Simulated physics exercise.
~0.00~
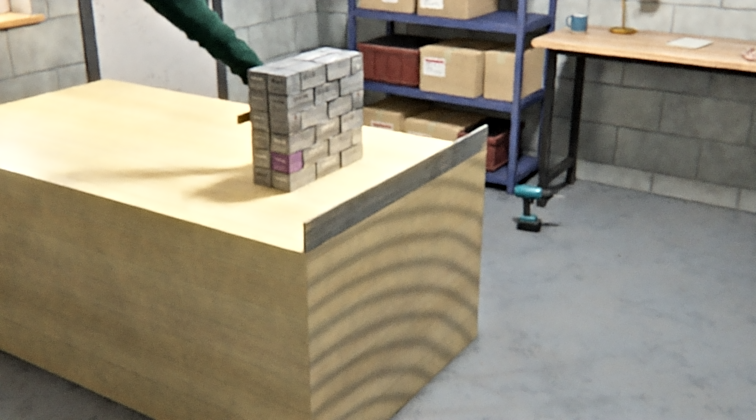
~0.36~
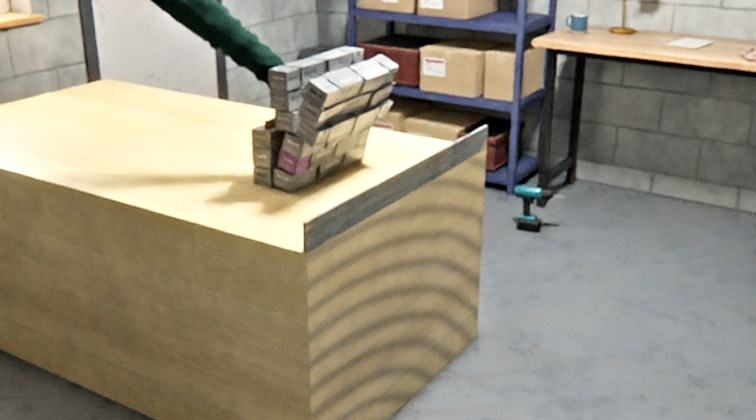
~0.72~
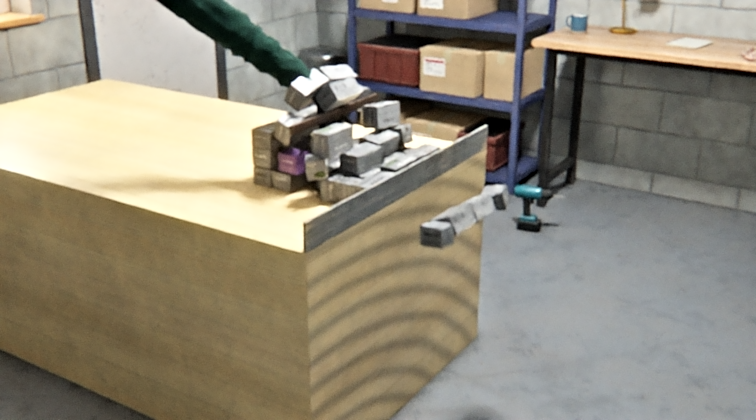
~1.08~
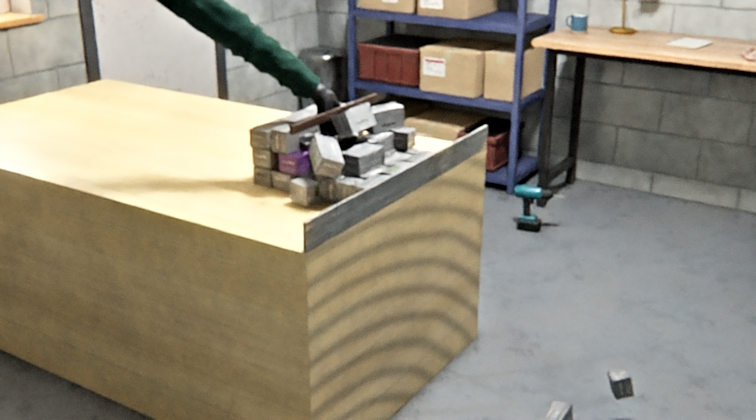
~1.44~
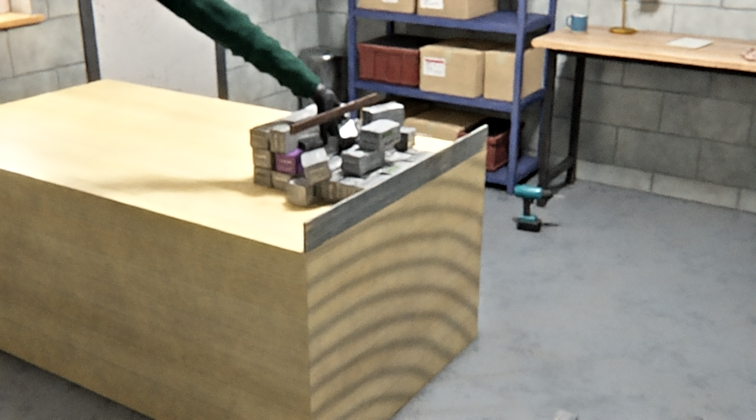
To begin with, a block of small grey packets, one of them purple, stands stacked like brickwork on a pale wooden sideboard in a workshop, with a green-sleeved arm reaching behind it. The arm pushes a batten against the back, and the upper part leans to the right toward the raised board along the edge. The stack then breaks apart, and a few packets tumble past the board and drop toward the floor. The arm stops over the heap. At the end most packets, including the purple one, lie jumbled on the sideboard behind the board.
